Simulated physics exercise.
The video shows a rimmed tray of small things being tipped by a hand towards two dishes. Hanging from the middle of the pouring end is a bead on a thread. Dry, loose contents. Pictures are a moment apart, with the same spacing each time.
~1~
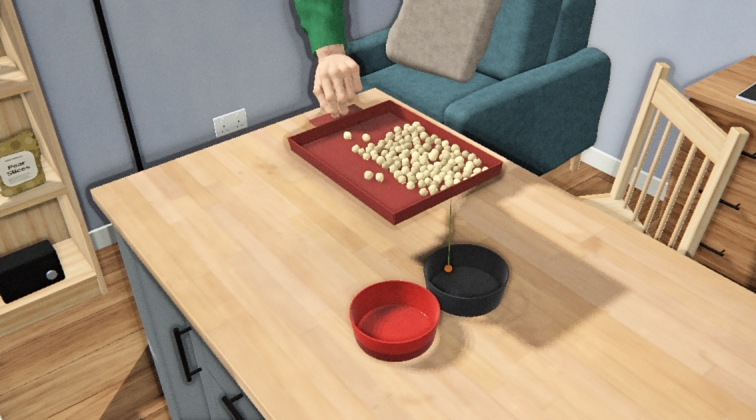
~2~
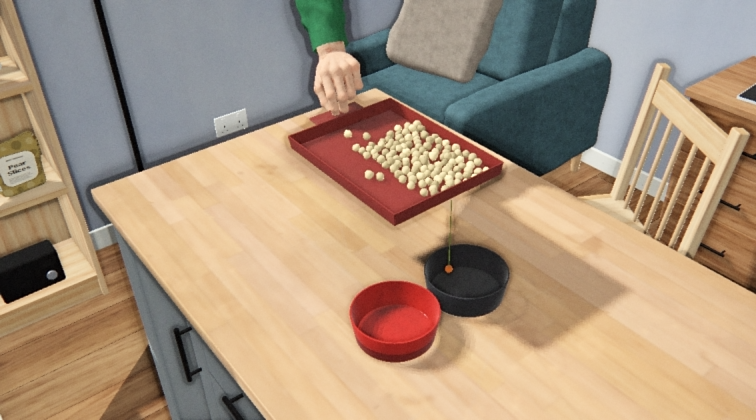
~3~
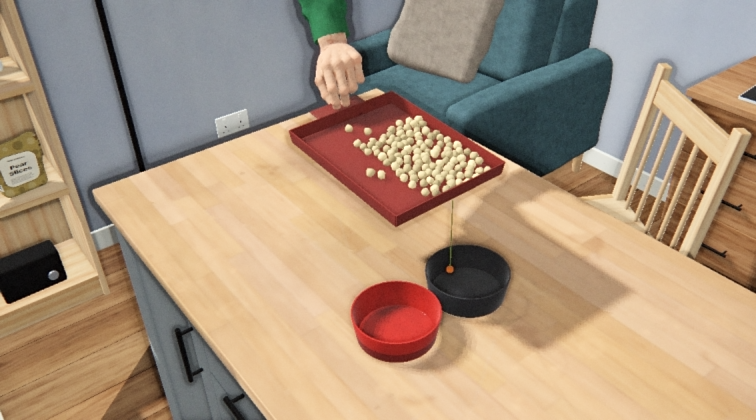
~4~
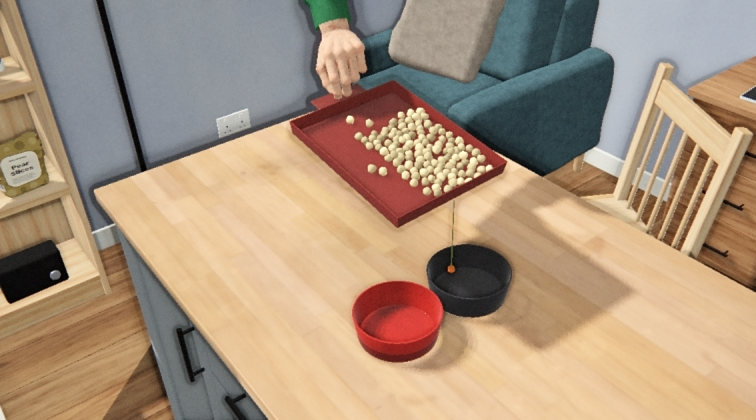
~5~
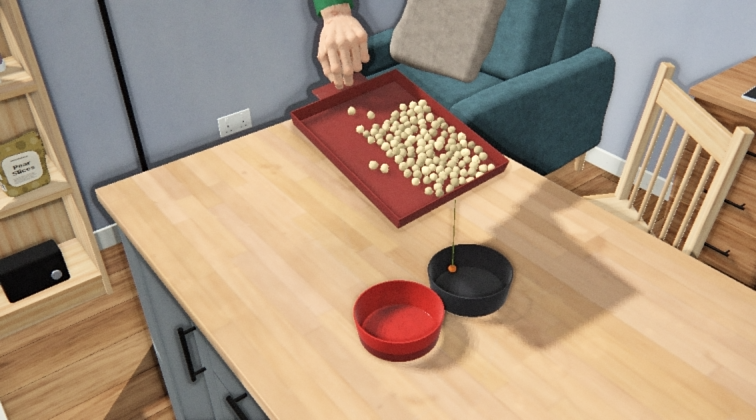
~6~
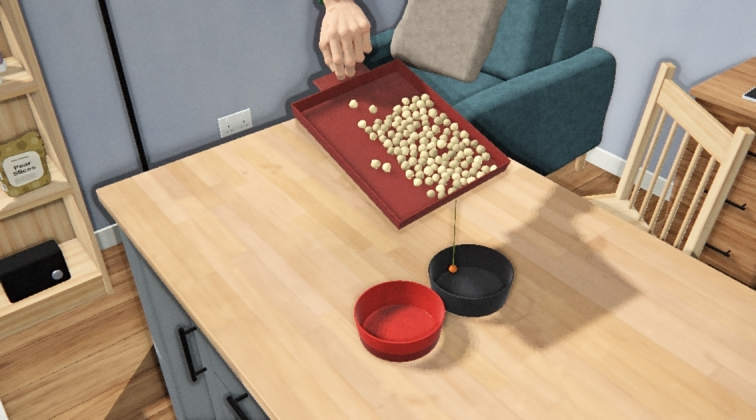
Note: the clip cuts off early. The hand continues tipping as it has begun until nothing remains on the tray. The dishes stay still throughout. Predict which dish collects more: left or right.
Left.
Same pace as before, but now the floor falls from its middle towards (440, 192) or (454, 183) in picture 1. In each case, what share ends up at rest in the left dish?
First case about 10 percent; second case about 0 percent.
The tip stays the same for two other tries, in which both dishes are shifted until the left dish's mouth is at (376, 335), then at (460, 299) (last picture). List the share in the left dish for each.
That makes 10 per cent, followed by 50 per cent.
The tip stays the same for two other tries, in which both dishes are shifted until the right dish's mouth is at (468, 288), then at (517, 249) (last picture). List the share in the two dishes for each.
About 70 and 30 per cent.
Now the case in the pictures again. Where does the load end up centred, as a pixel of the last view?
It settles centred around (430, 341).
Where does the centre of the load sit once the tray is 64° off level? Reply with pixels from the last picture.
At about (446, 169).
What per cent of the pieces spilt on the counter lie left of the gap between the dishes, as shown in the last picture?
Left fraction: Around 20 per cent.
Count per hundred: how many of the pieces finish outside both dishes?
Roughly 60 percent of the load.
Shortly afterwards, tray tipped steeply; all but a few on the tray; only a few in the air.
Next, tray tipped past a quarter turn; all but a few on the tray; only a few outside both; a little in the air.
Some moments later, tray tipped past a quarter turn; near a third in the left dish; a little in the right dish; near half outside both.
In the end, tray tipped past a quarter turn; near a third in the left dish; a little in the right dish; near half outside both.
